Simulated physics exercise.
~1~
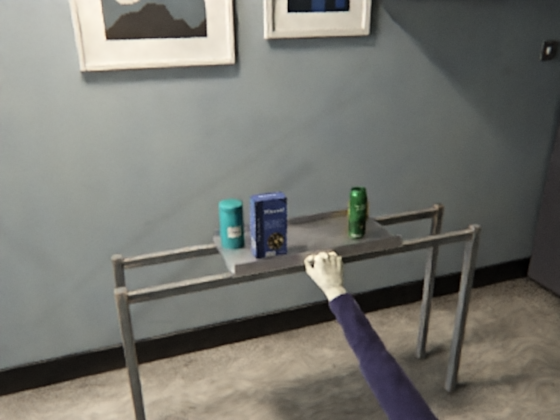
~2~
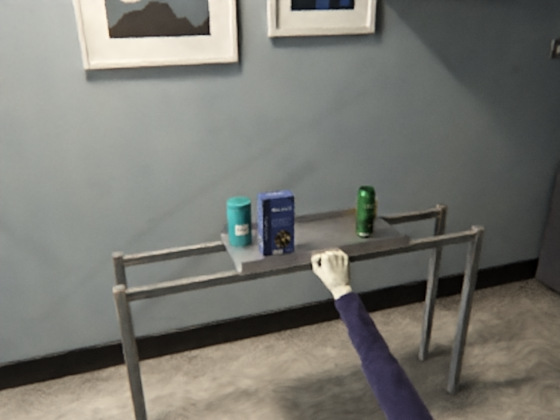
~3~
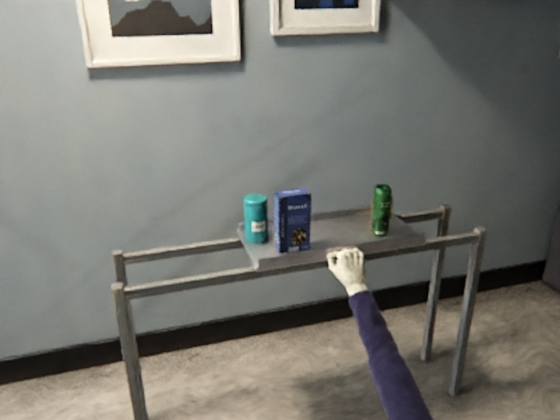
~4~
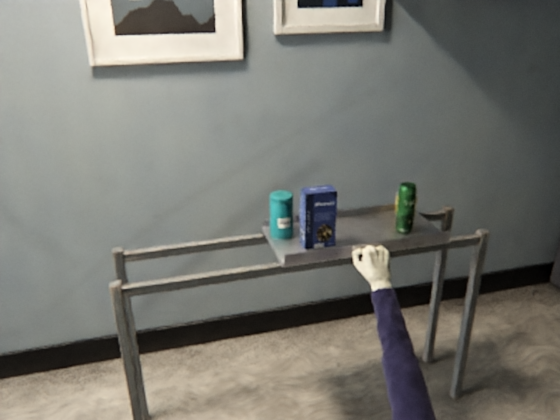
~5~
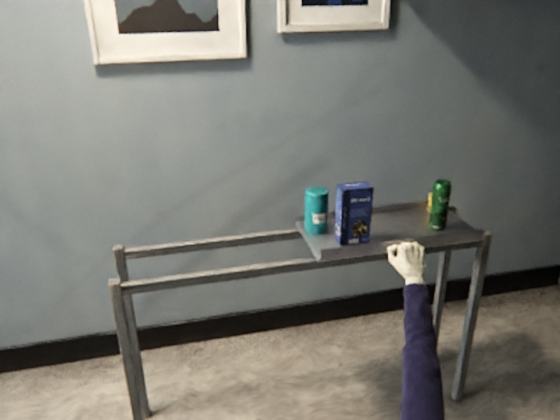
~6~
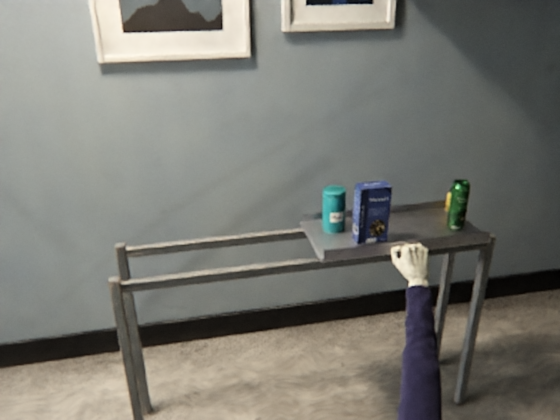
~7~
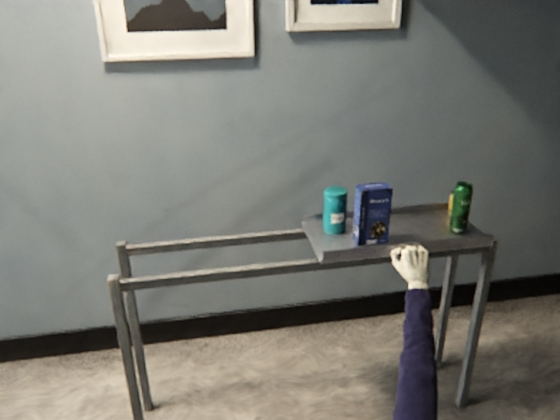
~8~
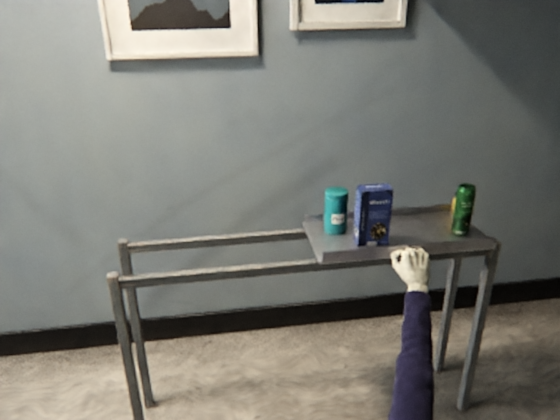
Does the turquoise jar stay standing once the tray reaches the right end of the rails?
Yes, the turquoise jar is still upright on the tray after it comes to a stop at the right end.
